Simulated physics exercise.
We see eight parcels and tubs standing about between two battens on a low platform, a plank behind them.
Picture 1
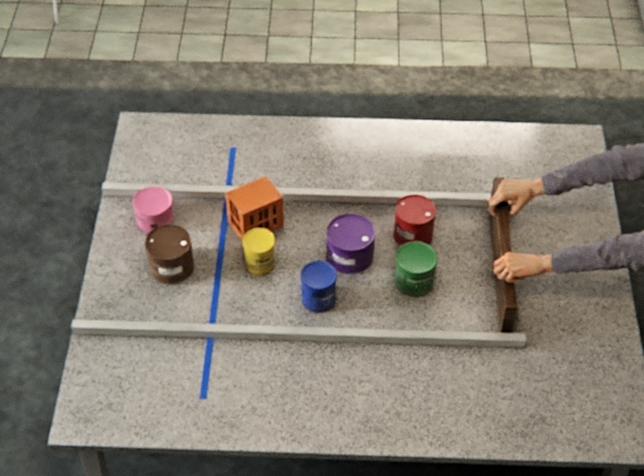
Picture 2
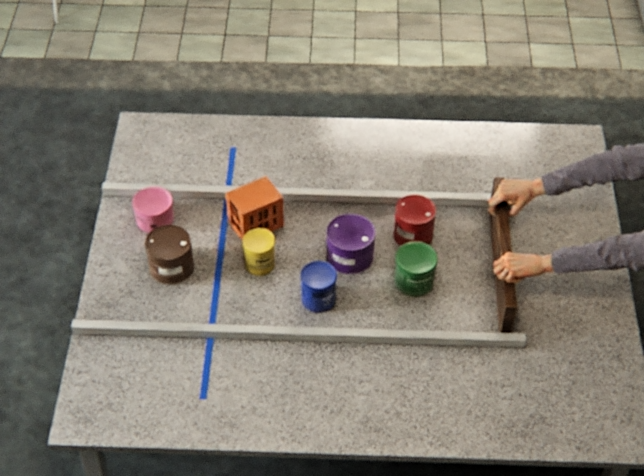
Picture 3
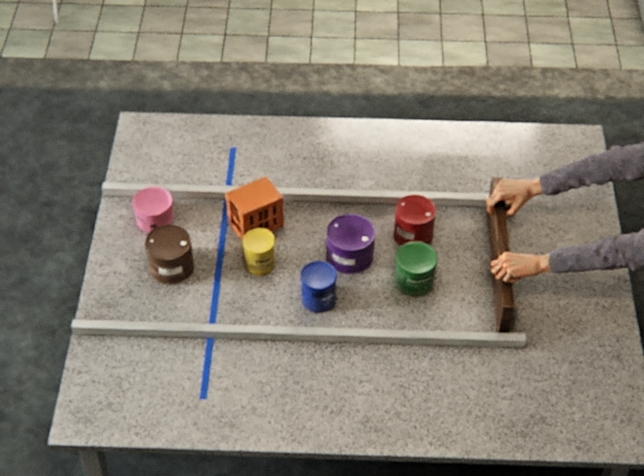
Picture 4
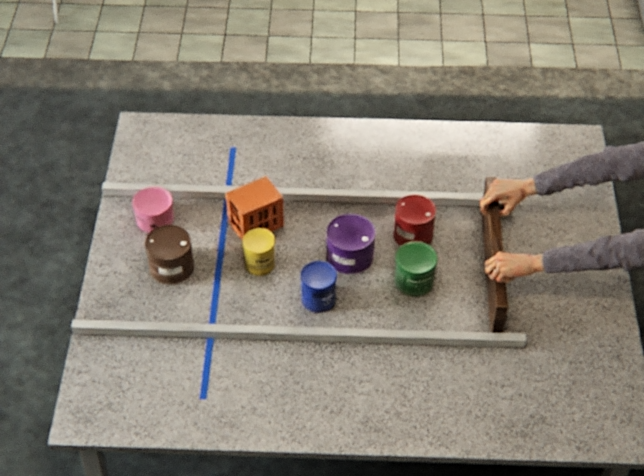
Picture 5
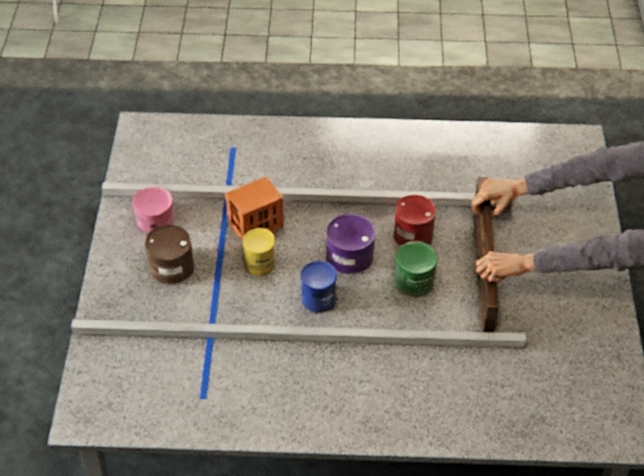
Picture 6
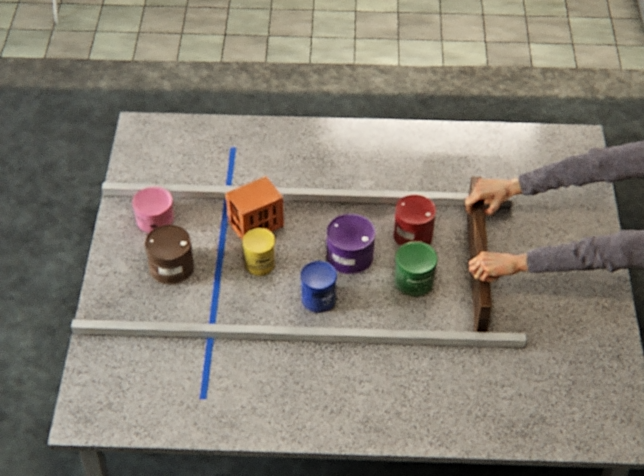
Two hands in grey sleeves grip a dark wooden plank at the right of a speckled grey platform, seen from above by a still camera. Between two pale battens stand pink and brown tubs left of a blue line, an orange crate and yellow tub near it, then blue, purple, red and green ones. The hands hold almost still, then slide the plank slightly left, touching nothing else.
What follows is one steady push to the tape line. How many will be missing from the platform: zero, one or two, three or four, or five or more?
In the end the number that fall off is zero.
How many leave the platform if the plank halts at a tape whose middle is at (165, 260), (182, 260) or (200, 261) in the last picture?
In that order 2, 1 and 0.
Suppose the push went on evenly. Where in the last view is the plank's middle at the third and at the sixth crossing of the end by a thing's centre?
About (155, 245), then (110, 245).
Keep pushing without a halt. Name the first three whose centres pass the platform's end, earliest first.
Earliest first: The pink pail, then the brown canister, then the orange crate.
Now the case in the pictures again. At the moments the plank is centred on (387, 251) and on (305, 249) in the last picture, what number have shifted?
First 3, then 6.
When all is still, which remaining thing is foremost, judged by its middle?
The pink pail ends nearest.
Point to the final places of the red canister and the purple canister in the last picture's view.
About (204, 212), and the other about (172, 237).
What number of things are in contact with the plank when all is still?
3 of them.
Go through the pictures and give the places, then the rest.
Pink pail (154, 210); brown canister (170, 255); orange crate (255, 210); plank (502, 254); tape (219, 262), in the first picture.
Brown canister (170, 255); blue pail (319, 287), in the second picture.
Orange crate (255, 210); purple canister (350, 244), in the third picture.
Pink pail (154, 210); red canister (414, 222), in the fourth picture.
Brown canister (170, 255); yellow pail (259, 252), in the fifth picture.
Pink pail (154, 210); brown canister (170, 255); orange crate (255, 210); plank (478, 254); tape (219, 262), in the sixth picture.
Early on, none off yet; pink pail at rest near (154, 210); brown canister at rest near (170, 255); orange crate at rest near (255, 210).
Finally, the number that fall off is zero.
